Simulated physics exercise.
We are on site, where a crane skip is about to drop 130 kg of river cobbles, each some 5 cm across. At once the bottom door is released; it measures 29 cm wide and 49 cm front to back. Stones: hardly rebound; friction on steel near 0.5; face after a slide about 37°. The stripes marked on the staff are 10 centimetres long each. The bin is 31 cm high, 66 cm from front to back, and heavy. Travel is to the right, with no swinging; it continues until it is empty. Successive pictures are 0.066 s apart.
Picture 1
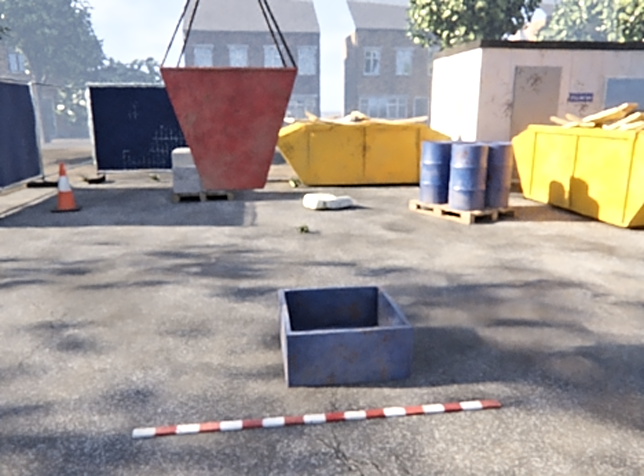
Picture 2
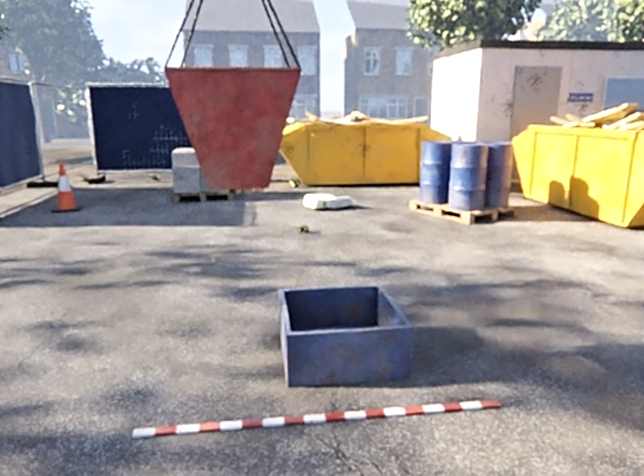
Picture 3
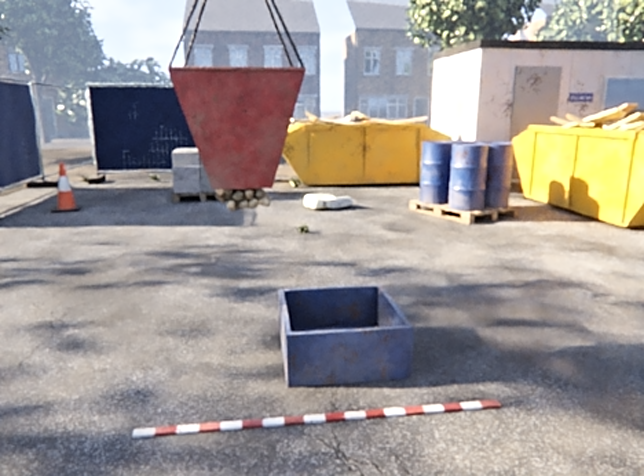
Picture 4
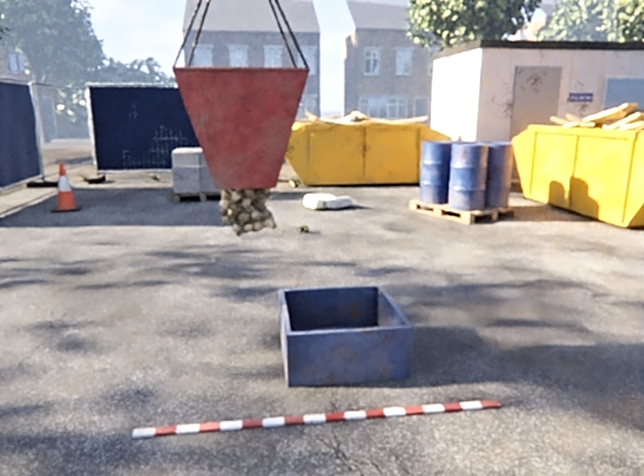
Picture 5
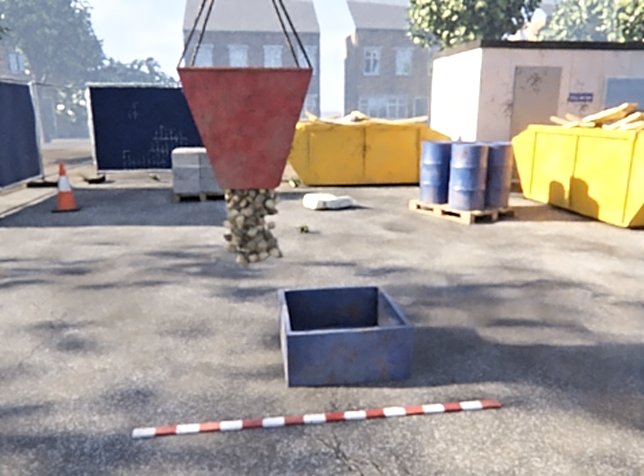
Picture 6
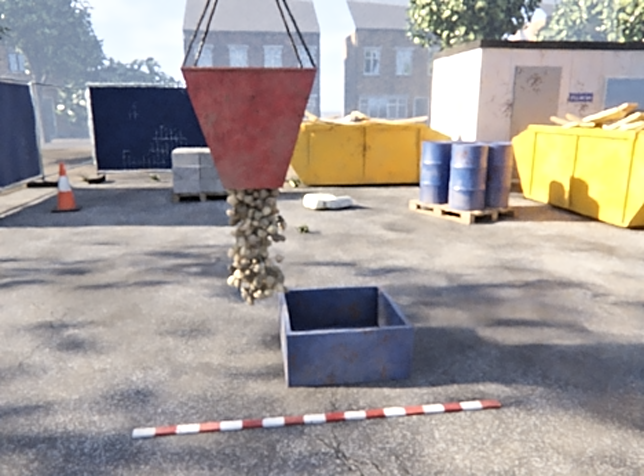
A red skip hanging from cables drifts slightly right as rounded stones pour from its bottom.
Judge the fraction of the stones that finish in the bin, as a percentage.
Some 23 % of the stones finish in the bin.
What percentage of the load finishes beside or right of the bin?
I'd say close to 0 per cent of the load ends there.
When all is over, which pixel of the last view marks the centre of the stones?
(255, 350).
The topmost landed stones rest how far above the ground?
Some 20 cm up.
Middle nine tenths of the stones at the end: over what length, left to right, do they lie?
It spans roughly 120 centimetres.
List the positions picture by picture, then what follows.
The outlet is at (234, 179); nothing has dropped yet, in the first frame.
The outlet is at (238, 179); 4 % is out, in the second frame.
The outlet is at (242, 179); 10 % is out, the lowest stones still above the rim at (250, 201), 98 cm up, in the third frame.
The outlet is at (246, 179); 19 % is out, the lowest stones still above the rim at (252, 225), 84 cm up, in the fourth frame.
The outlet is at (250, 179); 30 % is out, the lowest stones still above the rim at (257, 257), 67 cm up, in the fifth frame.
The outlet is at (253, 179); 42 % is out, the lowest stones still above the rim at (261, 293), 45 cm up, in the sixth frame.
Then, 0.4 s after the last picture, 0 % in the crane skip, 87 % falling or lying left of the bin, 13 % falling or lying in the bin; the stones farthest right are at (341, 342).
Then, 0.8 s after the last picture, 0 % in the crane skip, 76 % falling or lying left of the bin, 23 % falling or lying in the bin, 1 % falling or lying beside or right of the bin; the stones farthest right are at (389, 343).
Then, 1.4 s after the last picture, 0 % in the crane skip, 76 % falling or lying left of the bin, 23 % falling or lying in the bin, 1 % falling or lying beside or right of the bin; the stones farthest right are at (384, 336).
Then, 2.3 s after the last picture, 0 % in the crane skip, 76 % falling or lying left of the bin, 23 % falling or lying in the bin, 1 % falling or lying beside or right of the bin; the stones farthest right are at (384, 336).
Then, 4.2 s after the last picture, 0 % in the crane skip, 76 % left of the bin, 23 % in the bin, 1 % beside or right of the bin; the stones farthest right are at (384, 336).
